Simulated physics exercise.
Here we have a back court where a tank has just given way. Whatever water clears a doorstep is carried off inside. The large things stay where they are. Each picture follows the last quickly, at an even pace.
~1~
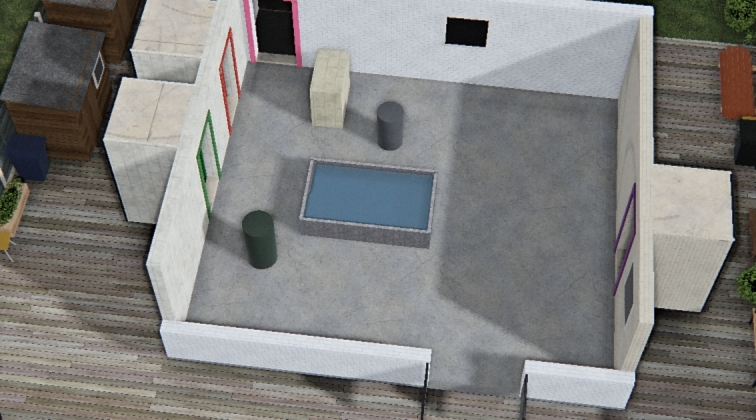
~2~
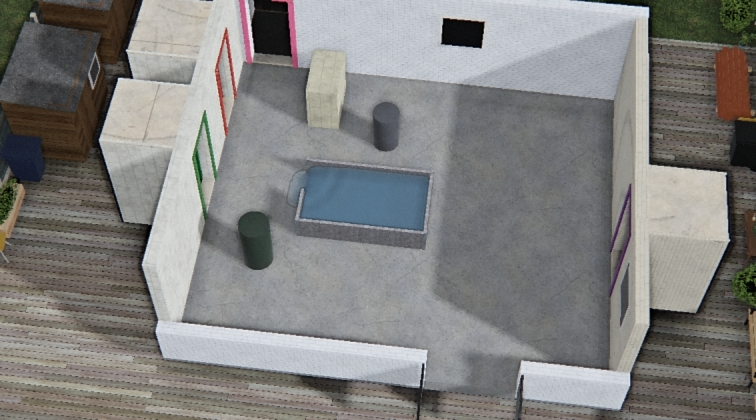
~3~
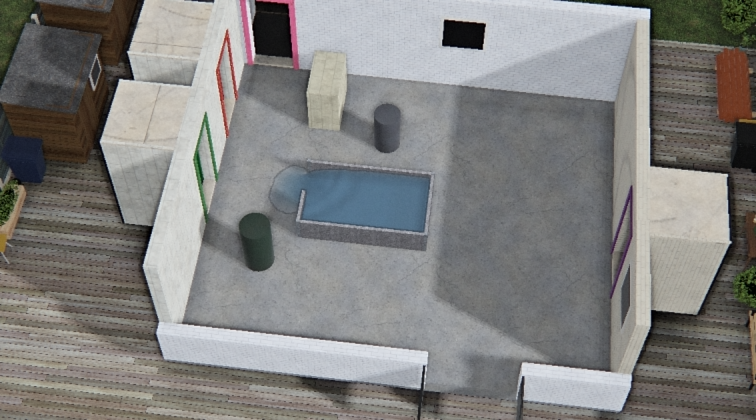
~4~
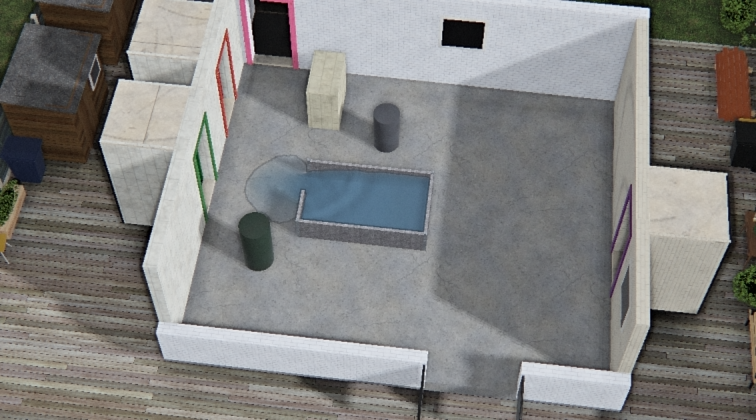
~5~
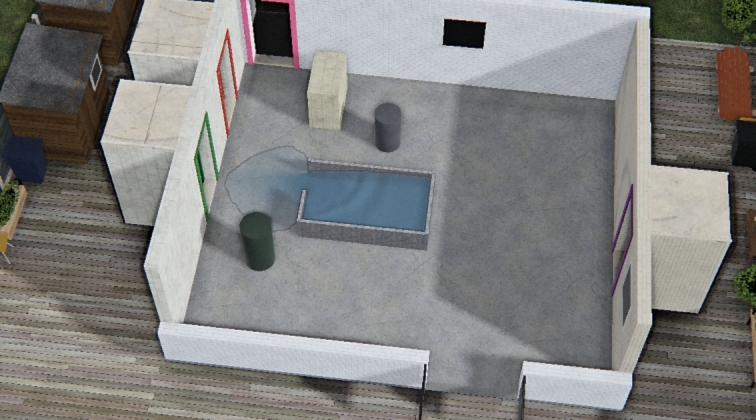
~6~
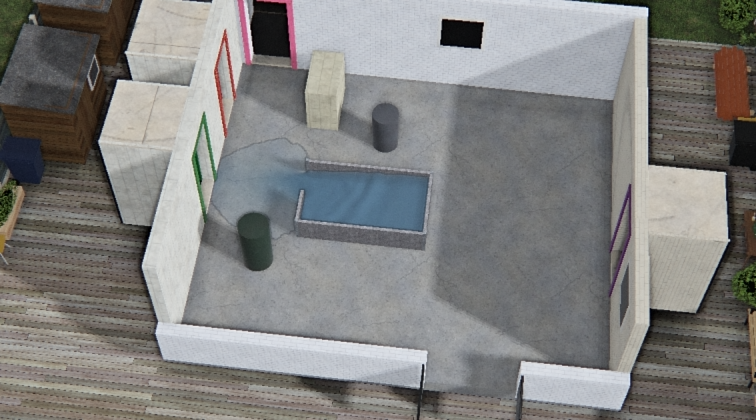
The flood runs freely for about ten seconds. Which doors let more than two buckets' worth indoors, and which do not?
Outcome: Purple door: Within two buckets. Red door: Exceeds two buckets. Pink door: Exceeds two buckets. Green door: Exceeds two buckets.
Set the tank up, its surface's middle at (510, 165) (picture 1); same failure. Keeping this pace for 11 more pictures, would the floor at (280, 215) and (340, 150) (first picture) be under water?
As listed: Under water, awash.
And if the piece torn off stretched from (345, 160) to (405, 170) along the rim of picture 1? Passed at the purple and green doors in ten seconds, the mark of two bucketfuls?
The purple door door falls short and the green door door falls short.
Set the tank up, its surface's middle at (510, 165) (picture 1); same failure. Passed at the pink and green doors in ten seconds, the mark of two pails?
Lab note - pink door: Below the mark; green door: Below the mark.
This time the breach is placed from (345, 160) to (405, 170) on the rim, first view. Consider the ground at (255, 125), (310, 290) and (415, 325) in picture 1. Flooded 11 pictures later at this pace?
One by one: Waterlogged; unsoaked; unsoaked.
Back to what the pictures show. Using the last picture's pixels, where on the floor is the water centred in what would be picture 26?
My pick is pixel (320, 197).
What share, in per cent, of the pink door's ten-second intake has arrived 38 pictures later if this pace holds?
By my reckoning, 75 percent.
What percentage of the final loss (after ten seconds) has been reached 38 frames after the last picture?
It works out at roughly 85 per cent.
A moment on, water covers 10 % of the floor; the purple door not reached, the red door wet at the sill, nothing in, the pink door not reached, the green door under two buckets in.
Next, water covers 15 % of the floor; the purple door not reached, the red door under two buckets in, the pink door not reached, the green door over two buckets in.
Then, water covers 20 % of the floor; the purple door not reached, the red door over two buckets in, the pink door over two buckets in, the green door far over two buckets in.
Later, water covers 35 % of the floor; the purple door not reached, the red door over two buckets in, the pink door far over two buckets in, the green door far over two buckets in.
In the end, water covers 55 % of the floor; the purple door not reached, the red door over two buckets in, the pink door far over two buckets in, the green door far over two buckets in.
